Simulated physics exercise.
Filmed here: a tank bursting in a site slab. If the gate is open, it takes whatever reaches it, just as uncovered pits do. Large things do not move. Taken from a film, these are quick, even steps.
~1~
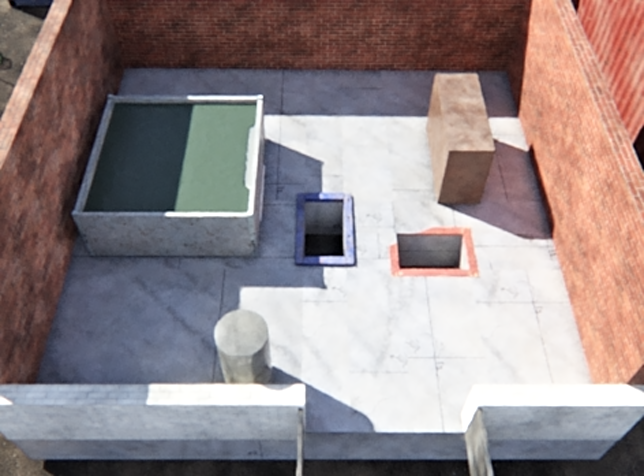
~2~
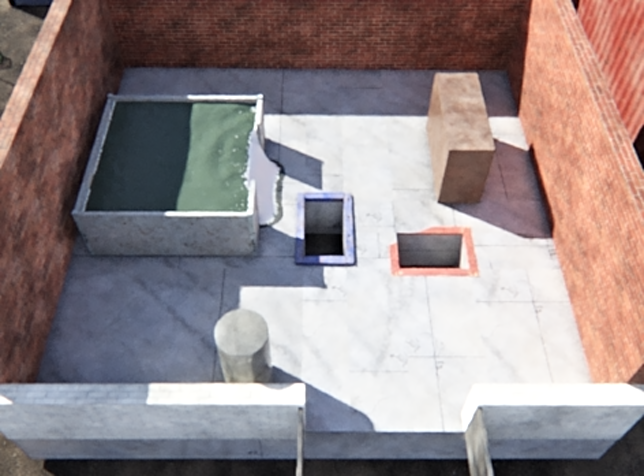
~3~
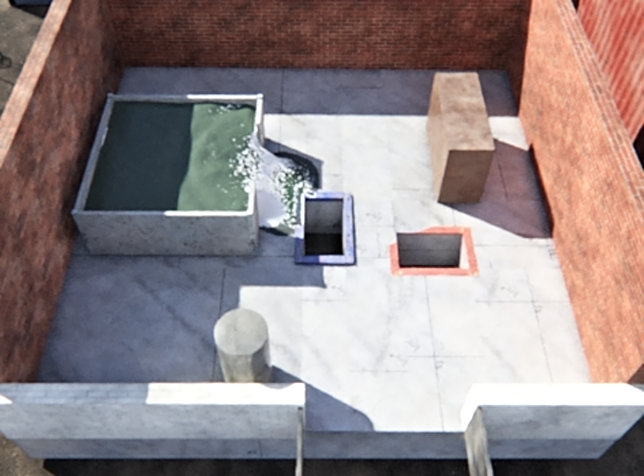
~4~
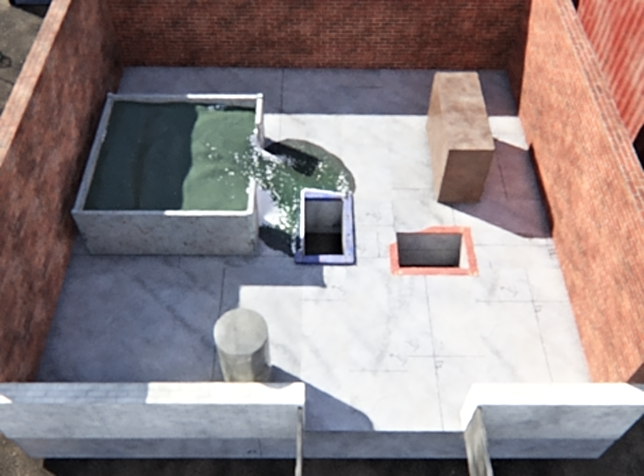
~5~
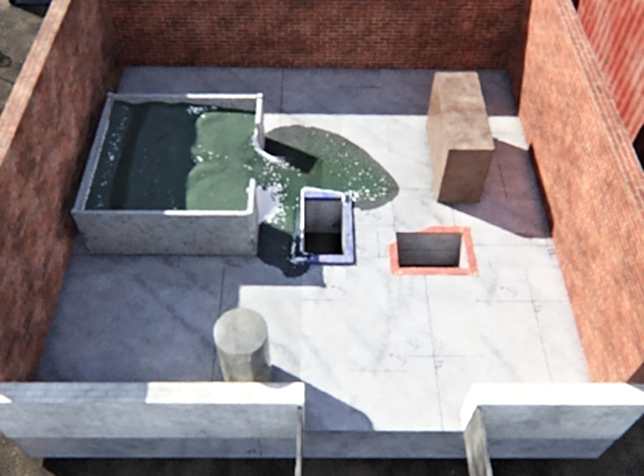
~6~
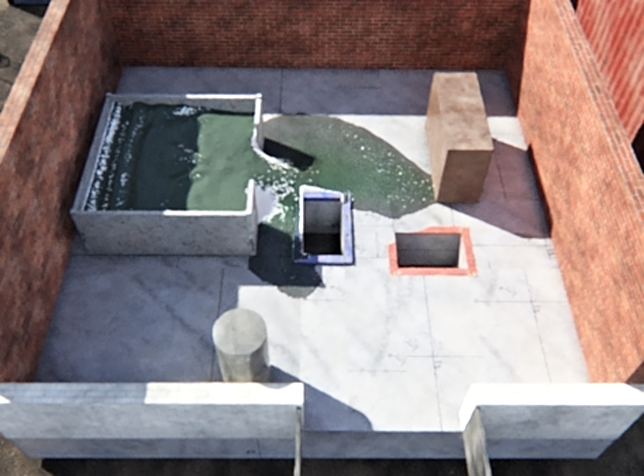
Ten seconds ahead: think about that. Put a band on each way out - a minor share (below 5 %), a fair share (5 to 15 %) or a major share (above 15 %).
The gate will get a thin slice beneath five per cent. The blue pit will get a big slice beyond fifteen per cent. The red pit will get an average slice of five to fifteen per cent.
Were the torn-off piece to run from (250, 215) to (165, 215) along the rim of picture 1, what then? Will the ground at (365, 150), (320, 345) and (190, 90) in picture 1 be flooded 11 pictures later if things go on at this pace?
In turn: No water, wet, clear.
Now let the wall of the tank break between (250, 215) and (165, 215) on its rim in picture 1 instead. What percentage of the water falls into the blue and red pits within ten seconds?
Blue 0 %, red 2 %.
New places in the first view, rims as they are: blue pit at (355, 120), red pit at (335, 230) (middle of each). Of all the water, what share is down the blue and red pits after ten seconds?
Per cent by pit - blue: 6 / red: 30.
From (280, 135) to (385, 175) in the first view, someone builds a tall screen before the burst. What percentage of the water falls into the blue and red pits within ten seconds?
I'd say blue collects roughly 40 % while red collects roughly 20 %.
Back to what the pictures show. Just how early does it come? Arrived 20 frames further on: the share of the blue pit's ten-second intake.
Around 65 in a hundred.
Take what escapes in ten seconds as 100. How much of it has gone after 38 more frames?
About 80 %.
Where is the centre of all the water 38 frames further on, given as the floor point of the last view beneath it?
Centre of mass: Roughly (303, 174).
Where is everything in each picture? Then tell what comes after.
In the first picture, still water in the open tank at (176, 155).
In the second picture, the front is at (273, 164), out from the gap at (257, 180).
In the third picture, the front is at (310, 169), out from the gap at (256, 181).
In the fourth picture, the front is at (348, 177), out from the gap at (256, 181).
In the fifth picture, water pours out at (256, 180) and has run to (394, 189).
In the sixth picture, water pours out at (255, 180) and has run to (431, 181).
A moment on, water covers 20 % of the floor; the gate 0 %, the blue pit 9 %, the red pit 0 %.
Next, water covers 30 % of the floor; the gate 0 %, the blue pit 16 %, the red pit 1 %.
Then, water covers 40 % of the floor; the gate 0 %, the blue pit 22 %, the red pit 4 %.
Later, water covers 65 % of the floor; the gate 0 %, the blue pit 29 %, the red pit 8 %.
In the end, water covers 85 % of the floor; the gate 2 %, the blue pit 33 %, the red pit 12 %.
